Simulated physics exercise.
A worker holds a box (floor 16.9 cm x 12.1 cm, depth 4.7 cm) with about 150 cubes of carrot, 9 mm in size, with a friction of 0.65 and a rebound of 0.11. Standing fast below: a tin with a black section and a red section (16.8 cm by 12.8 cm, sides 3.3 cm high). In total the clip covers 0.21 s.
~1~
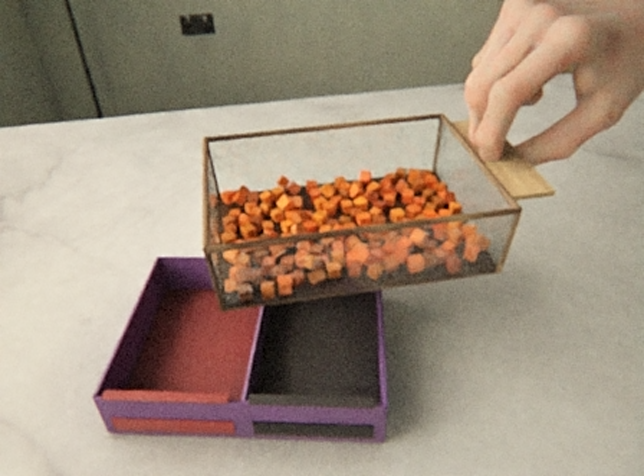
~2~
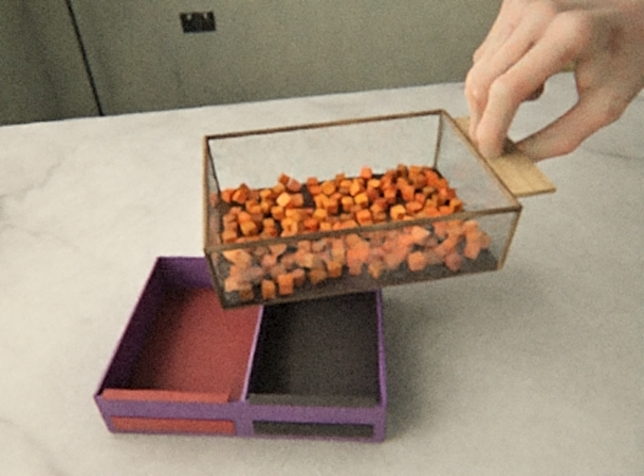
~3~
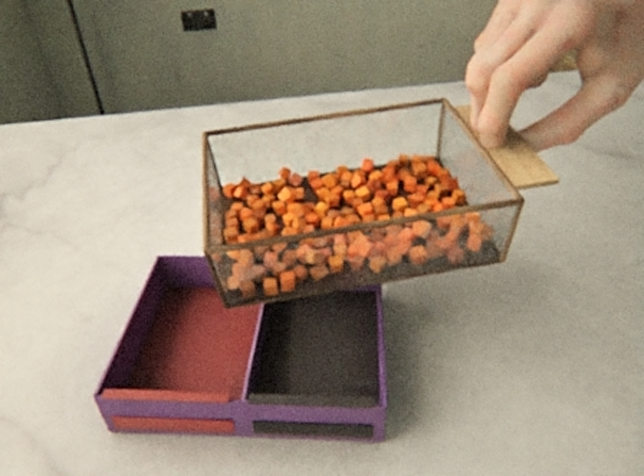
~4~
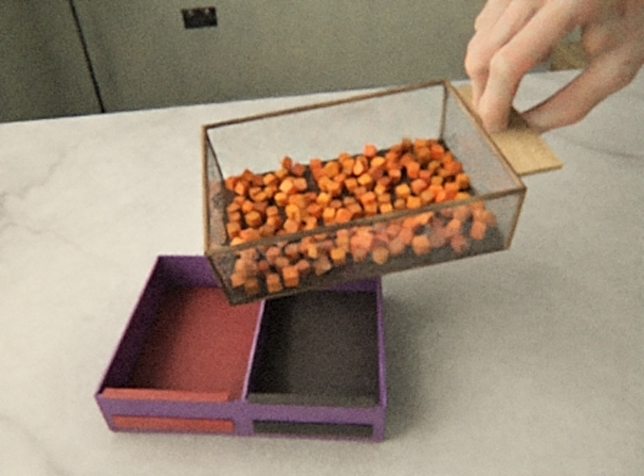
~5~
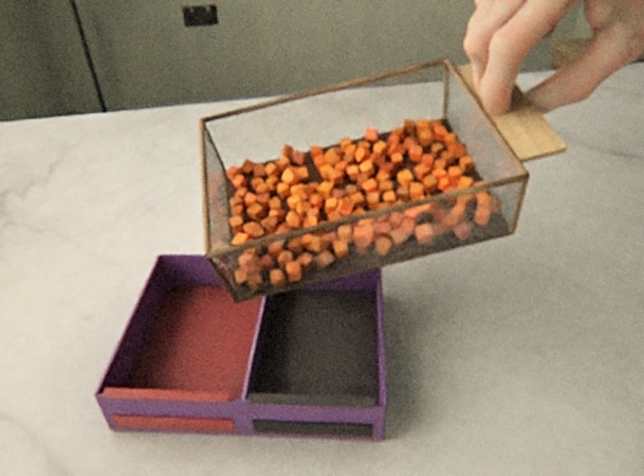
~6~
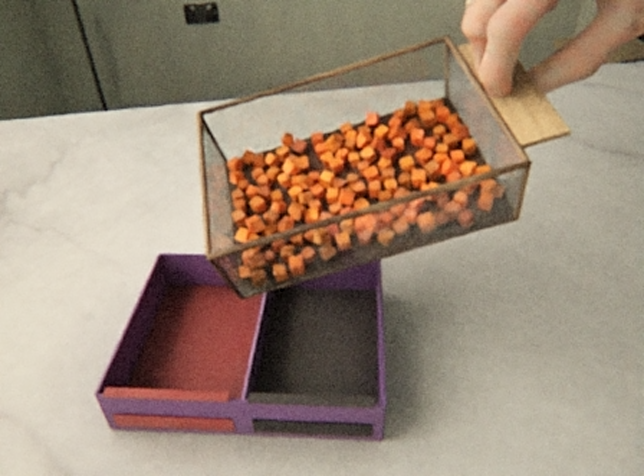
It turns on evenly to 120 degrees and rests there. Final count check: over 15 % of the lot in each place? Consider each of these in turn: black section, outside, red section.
Over 15 %? Black section: No; outside everything: Yes; red section: Yes.
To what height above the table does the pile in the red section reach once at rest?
3.0 cm.
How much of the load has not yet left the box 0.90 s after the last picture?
Around 45 percent of the load is still there.
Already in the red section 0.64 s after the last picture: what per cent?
About 0 per cent by then.
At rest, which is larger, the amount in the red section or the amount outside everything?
In the red section.
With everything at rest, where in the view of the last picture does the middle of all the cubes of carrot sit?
Middle: Approx. (181, 393).
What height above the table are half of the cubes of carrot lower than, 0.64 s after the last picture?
Around 18 cm above the table.
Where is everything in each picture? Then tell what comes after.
In the first frame, box at (368, 236); tilt 0 degrees; leading edge at (206, 187); middle of the load at (345, 223); divided tin at (254, 320).
In the second frame, box at (368, 235); tilt 1 degrees; leading edge at (206, 186); middle of the load at (346, 221).
In the third frame, box at (368, 232); tilt 3 degrees; leading edge at (205, 185); middle of the load at (347, 215).
In the fourth frame, box at (368, 227); tilt 8 degrees; low side front left; leading edge at (205, 182); middle of the load at (350, 204).
In the fifth frame, box at (368, 221); tilt 12 degrees; low side front left; leading edge at (204, 179); middle of the load at (352, 193).
In the sixth frame, box at (367, 216); tilt 17 degrees; low side front left; leading edge at (203, 177); middle of the load at (354, 181); divided tin at (255, 318).
Then, 0.35 s after the last picture, tilt 55 degrees; box 100 %; middle of all pieces near (323, 135).
Then, 0.64 s after the last picture, tilt 87 degrees; box 100 %; middle of all pieces near (281, 110).
Then, 0.90 s after the last picture, tilt 115 degrees; outside 5 %, box 45 %, red section 20 %, in the air 25 %; middle of all pieces near (200, 275).
Then, 1.15 s after the last picture, tilt 120 degrees; outside 25 %, box 5 %, red section 75 %; middle of all pieces near (166, 399).
In the end, outside 25 %, box 0 %, red section 75 %, black section 0 %.
